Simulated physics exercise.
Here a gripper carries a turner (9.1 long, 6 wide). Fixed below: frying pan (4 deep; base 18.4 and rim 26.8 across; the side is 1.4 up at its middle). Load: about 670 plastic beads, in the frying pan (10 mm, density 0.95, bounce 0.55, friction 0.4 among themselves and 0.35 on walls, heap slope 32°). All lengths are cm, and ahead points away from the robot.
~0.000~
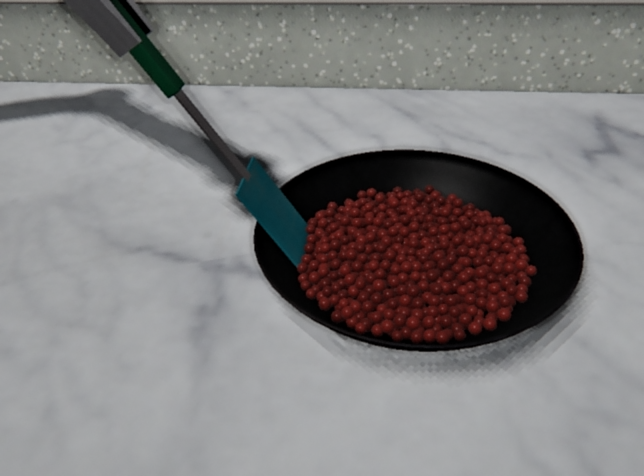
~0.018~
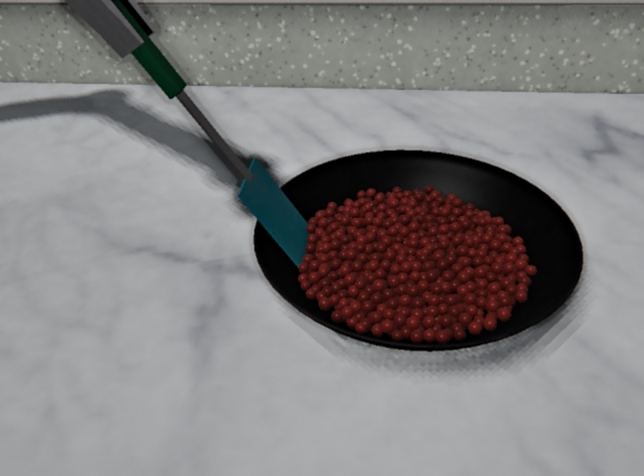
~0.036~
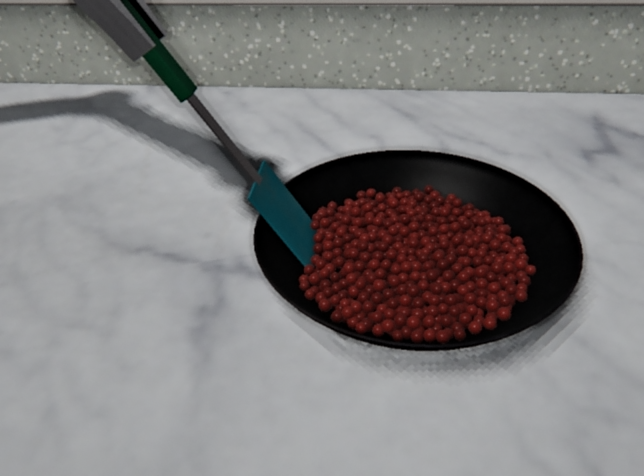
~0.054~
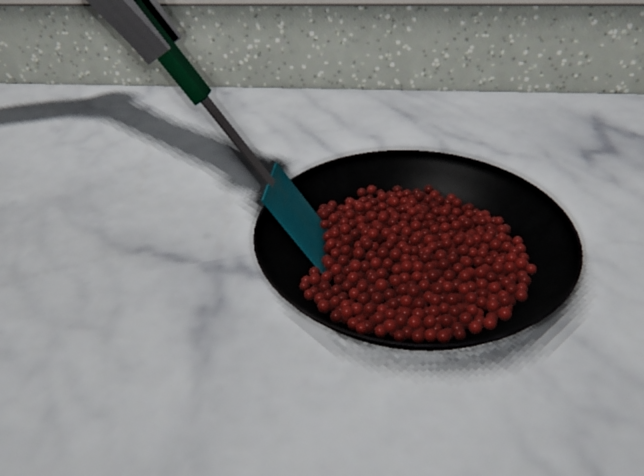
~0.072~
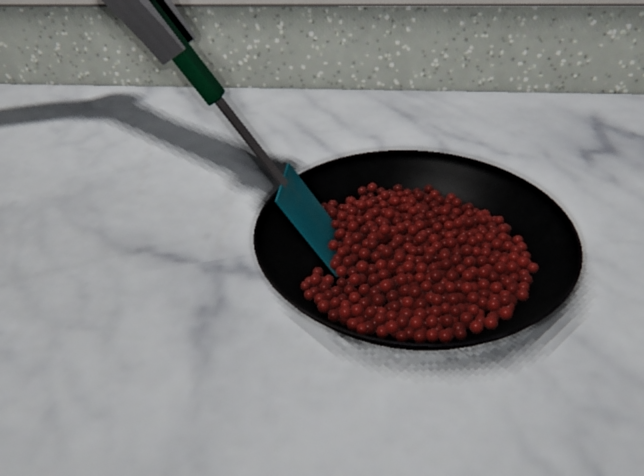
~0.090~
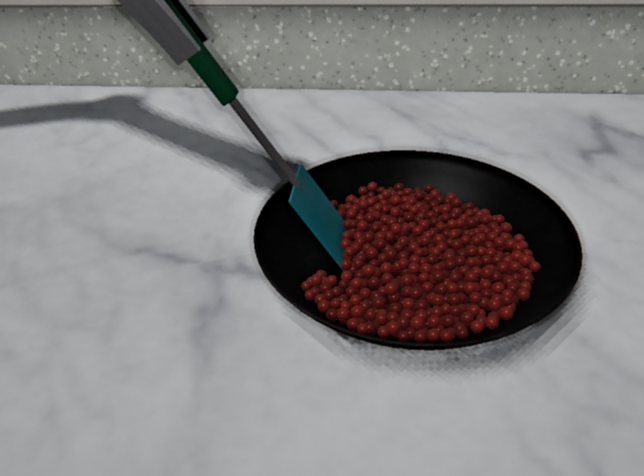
On a marble counter, a gripper slides a teal turner rightward through red beads in a black frying pan.
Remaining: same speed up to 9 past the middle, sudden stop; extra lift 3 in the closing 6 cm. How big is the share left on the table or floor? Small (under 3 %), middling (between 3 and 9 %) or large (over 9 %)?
Answer: Middling; between 3 and 9 % of the plastic beads finish on the table or floor.
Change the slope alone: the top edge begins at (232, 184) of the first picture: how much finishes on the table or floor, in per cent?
About 5 per cent.
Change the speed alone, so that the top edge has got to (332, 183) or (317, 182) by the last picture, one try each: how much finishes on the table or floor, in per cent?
Some 15 and 15 per cent.
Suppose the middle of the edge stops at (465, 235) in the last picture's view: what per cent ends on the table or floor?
Some 0 per cent.
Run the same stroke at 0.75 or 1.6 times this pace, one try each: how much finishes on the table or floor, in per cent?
Some 5 and 15 per cent.
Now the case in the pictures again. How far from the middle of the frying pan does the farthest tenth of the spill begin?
Roughly 40 cm.
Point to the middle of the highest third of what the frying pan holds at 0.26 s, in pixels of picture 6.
Near (485, 241).
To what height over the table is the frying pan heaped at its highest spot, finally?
About 4.5 cm.
After 0.17 s, sloping 58°, highest piece 5 above the table; 668 in the frying pan.
After 0.26 s, sloping 58°, highest piece 5 above the table; 668 in the frying pan.
After 0.50 s, sloping 58°, highest piece 6 above the table; 631 in the frying pan, 36 on the table or floor, 1 on the blade or in flight.
After 1.55 s, sloping 58°, highest piece 4 above the table; 630 in the frying pan, 38 on the table or floor.
In the end, 630 in the frying pan, 38 on the table or floor. That is 6 % on the table or floor.
